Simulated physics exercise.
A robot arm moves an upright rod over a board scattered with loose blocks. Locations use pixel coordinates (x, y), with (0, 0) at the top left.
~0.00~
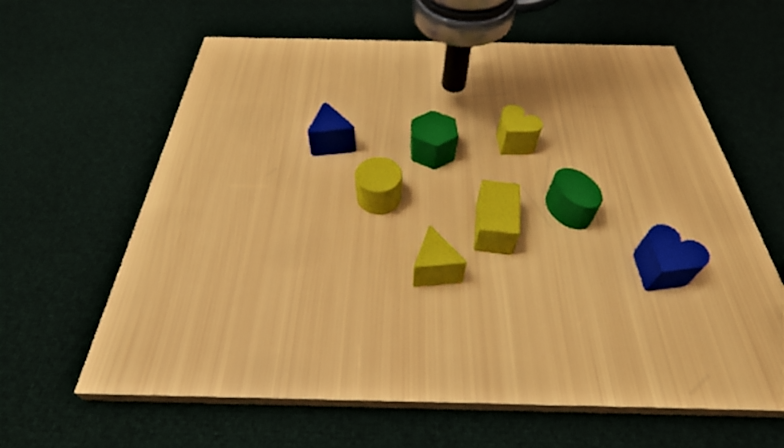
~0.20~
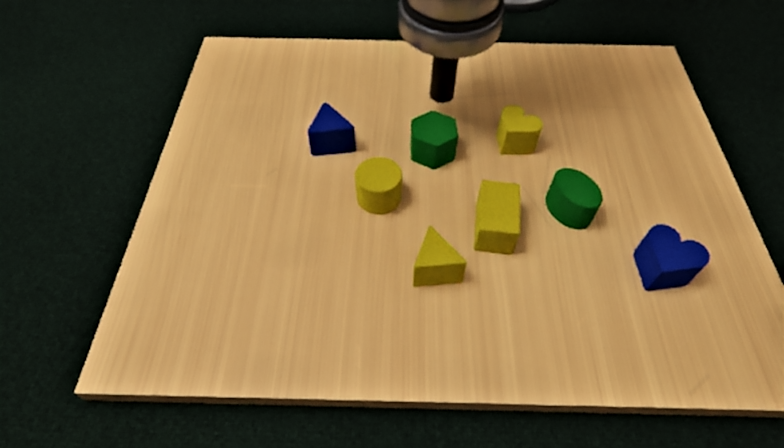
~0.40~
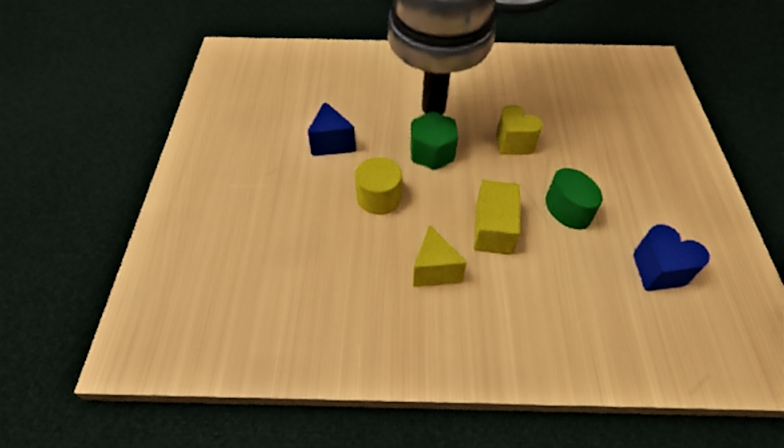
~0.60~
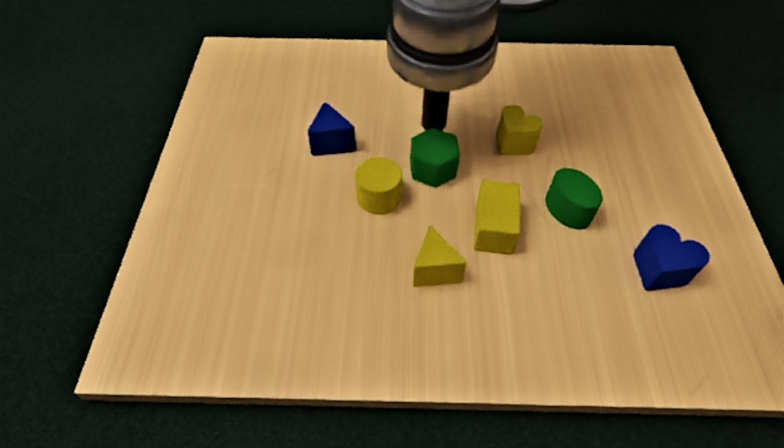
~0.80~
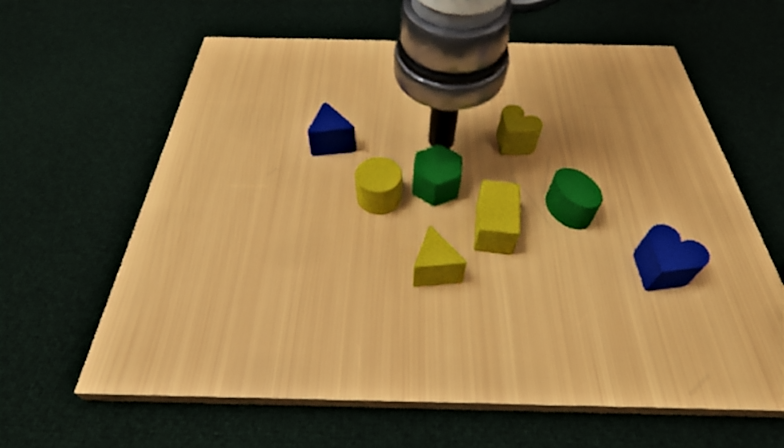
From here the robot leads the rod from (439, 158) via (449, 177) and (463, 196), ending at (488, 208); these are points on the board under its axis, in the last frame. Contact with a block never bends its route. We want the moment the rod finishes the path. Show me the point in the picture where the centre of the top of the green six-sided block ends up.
It should be at (443, 196) by then.
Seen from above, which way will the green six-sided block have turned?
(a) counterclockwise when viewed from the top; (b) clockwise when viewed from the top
Answer: B.
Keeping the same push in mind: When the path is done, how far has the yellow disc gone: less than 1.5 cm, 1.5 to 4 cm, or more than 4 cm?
That one ends up within 1.5 cm of where it is now.
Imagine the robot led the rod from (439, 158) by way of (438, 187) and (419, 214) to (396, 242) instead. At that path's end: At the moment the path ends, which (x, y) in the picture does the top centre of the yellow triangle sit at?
Its top face will be centred at roughly (436, 281).
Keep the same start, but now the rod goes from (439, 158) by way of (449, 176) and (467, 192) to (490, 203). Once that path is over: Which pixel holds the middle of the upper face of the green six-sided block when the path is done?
The centre of its top face lies at (446, 192).
What follows on the original path. Halfway along, rod at (458, 172); green six-sided block at (440, 192), turned 35° clockwise.
At the end, rod at (493, 192); yellow disc still; green six-sided block at (443, 196), turned 55° clockwise; yellow rectangle at (517, 208), turned 35° clockwise.
